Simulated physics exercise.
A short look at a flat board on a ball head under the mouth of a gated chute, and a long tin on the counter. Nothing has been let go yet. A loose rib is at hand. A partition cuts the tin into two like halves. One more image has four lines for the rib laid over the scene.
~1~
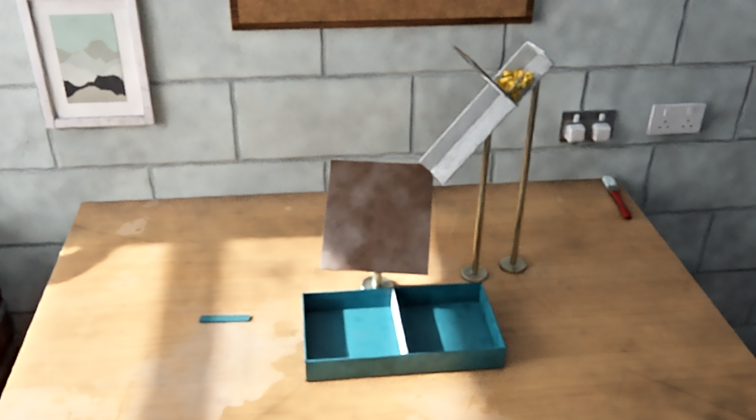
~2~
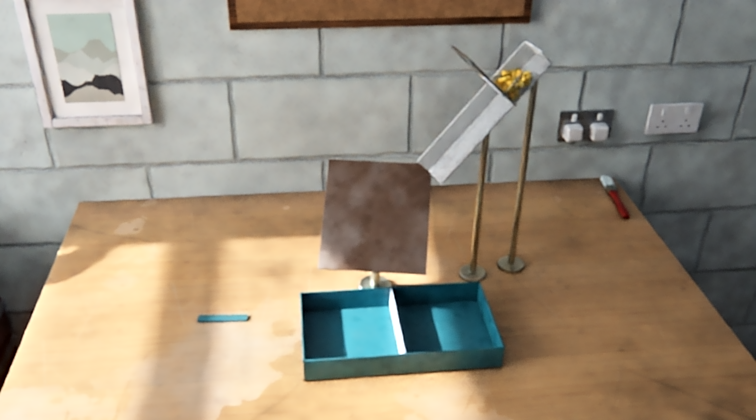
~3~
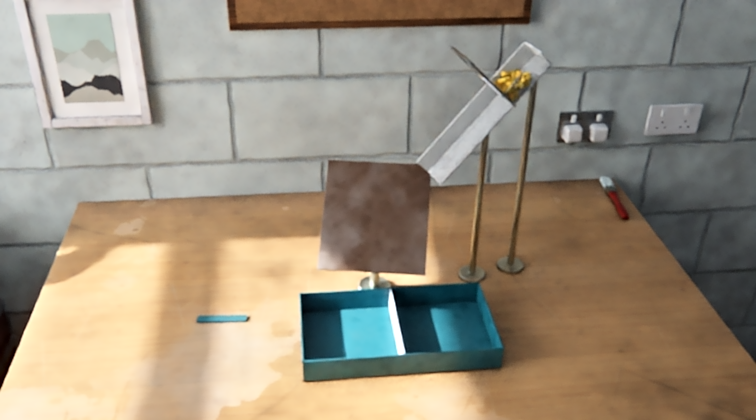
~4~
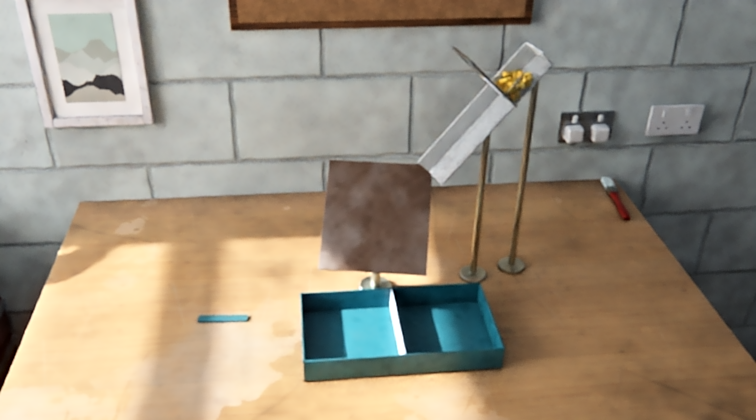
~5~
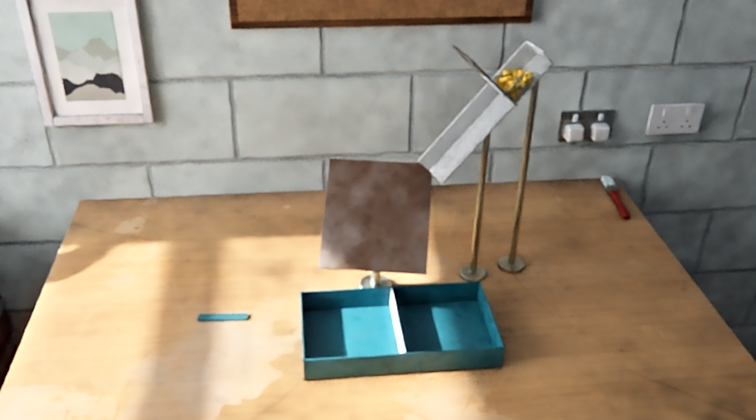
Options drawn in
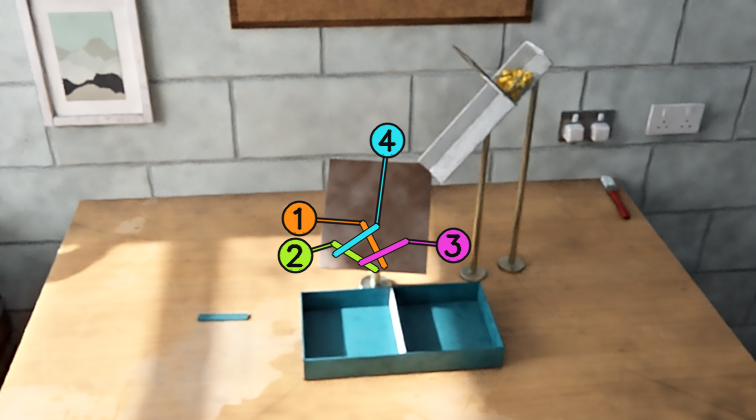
A long teal tin with two equal compartments sat on a wooden table below a tilted brown board and a sloping chute holding yellow puffs behind its gate, and nothing noticeably moved.
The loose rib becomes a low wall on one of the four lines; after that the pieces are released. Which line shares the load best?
I would pick line 1.
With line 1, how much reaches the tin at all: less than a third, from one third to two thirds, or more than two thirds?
It is more than two thirds.
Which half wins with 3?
More lands on the left.
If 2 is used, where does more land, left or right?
More lands on the left.
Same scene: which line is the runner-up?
2.
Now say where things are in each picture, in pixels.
The first frame shows load behind the gate (513, 84), puffed corn balls; lip of the chute (437, 178), sloping fairly steeply.
The second frame shows middle of the board (376, 215), tilted fairly steeply; middle of its low edge (372, 271); of its high edge (380, 162).
The third frame shows front corners of the tin (303, 361) and (503, 347); front end of its middle wall (404, 354); gate still shut (492, 85).
The fourth frame shows middle of the load (512, 85); lip (435, 179).
The fifth frame shows middle of the load (512, 84); lip (436, 177).
On the marked copy, line 1 from (362, 223) to (384, 265); line 2 from (334, 243) to (375, 269); line 3 from (406, 241) to (361, 262); line 4 from (376, 226) to (335, 254).
Choosing 1, of what is caught, roughly a third in the left half, roughly two thirds in the right.
Choosing 2, of what is caught, the larger part in the left half, roughly a quarter in the right.
Choosing 3, of what is caught, almost all in the left half, about a tenth in the right.
Choosing 4, of what is caught, almost all in the left half, about a tenth in the right.
